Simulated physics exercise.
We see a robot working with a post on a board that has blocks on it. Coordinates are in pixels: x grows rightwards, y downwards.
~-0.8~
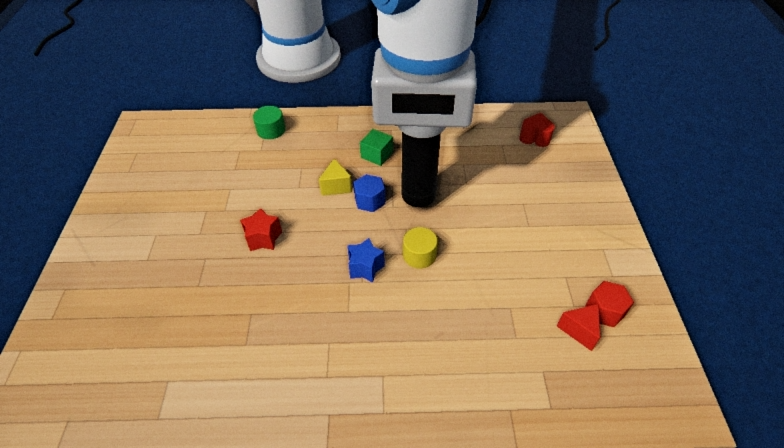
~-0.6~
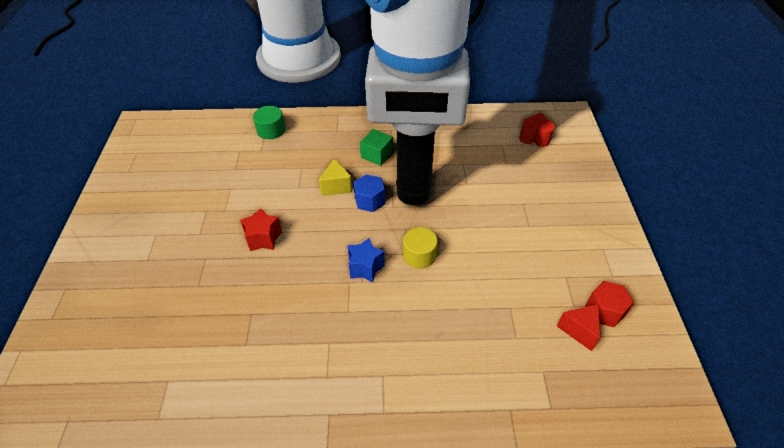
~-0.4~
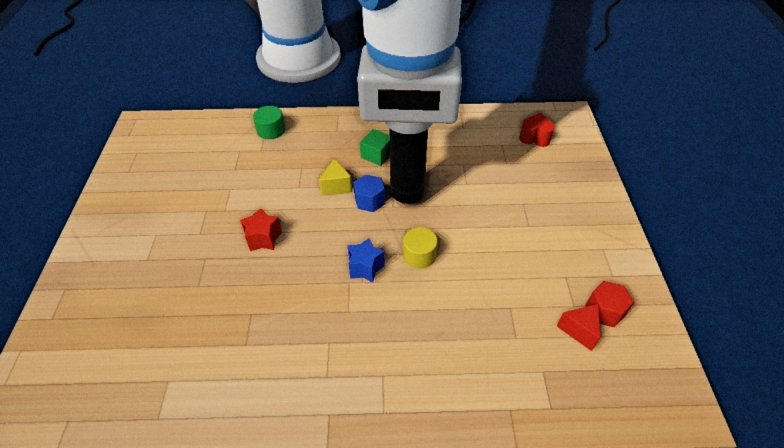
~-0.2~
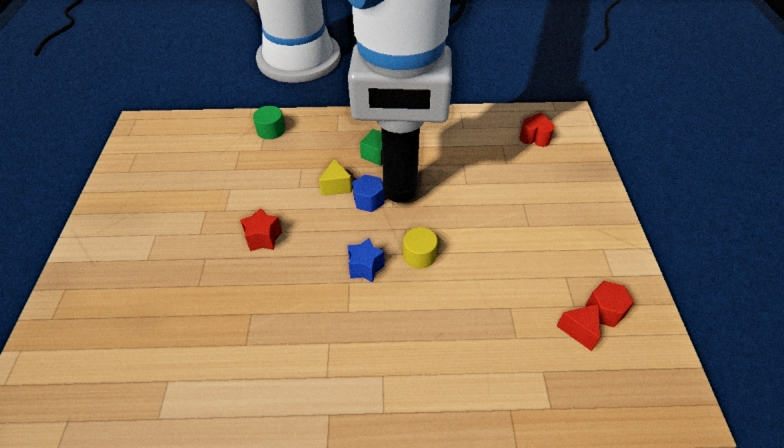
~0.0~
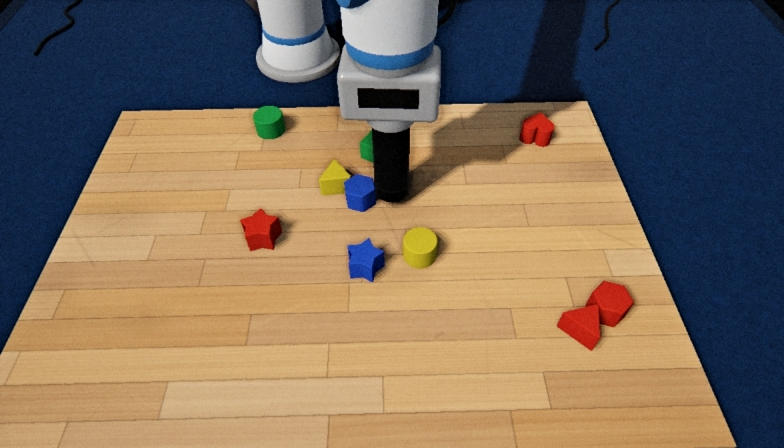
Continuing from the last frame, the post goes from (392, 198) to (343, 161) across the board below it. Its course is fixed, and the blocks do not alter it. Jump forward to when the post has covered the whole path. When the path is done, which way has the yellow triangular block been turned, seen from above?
Looking from above, the answer is clockwise.
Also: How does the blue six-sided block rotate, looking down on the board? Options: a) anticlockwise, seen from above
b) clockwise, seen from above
The correct letter is a.
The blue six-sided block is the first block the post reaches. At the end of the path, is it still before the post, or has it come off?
The block gets away.
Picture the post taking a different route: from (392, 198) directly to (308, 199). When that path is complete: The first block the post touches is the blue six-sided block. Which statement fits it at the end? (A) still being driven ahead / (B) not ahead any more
Option A.
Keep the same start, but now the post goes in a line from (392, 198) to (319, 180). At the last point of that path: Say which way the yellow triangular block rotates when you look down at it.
From above, clockwise.
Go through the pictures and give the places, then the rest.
Post tip (419, 196); block tops, yellow triangular block (334, 171); blue six-sided block (369, 185); green square piece (376, 139), in the first picture.
Post (414, 194); blocks unchanged, in the second picture.
Post (408, 192); blocks unchanged, in the third picture.
Post (400, 191); blocks unchanged, in the fourth picture.
Post (392, 191); yellow triangular block (334, 171); blue six-sided block (360, 185); green square piece partly hidden, in the fifth picture.
On the path given first. Halfway along, post (366, 171); yellow triangular block (326, 169), turned 25° clockwise; blue six-sided block (349, 184), turned 25° anticlockwise.
At the end, post (342, 153); yellow triangular block (326, 169), turned 25° clockwise; blue six-sided block (349, 184), turned 25° anticlockwise; green square piece in place.
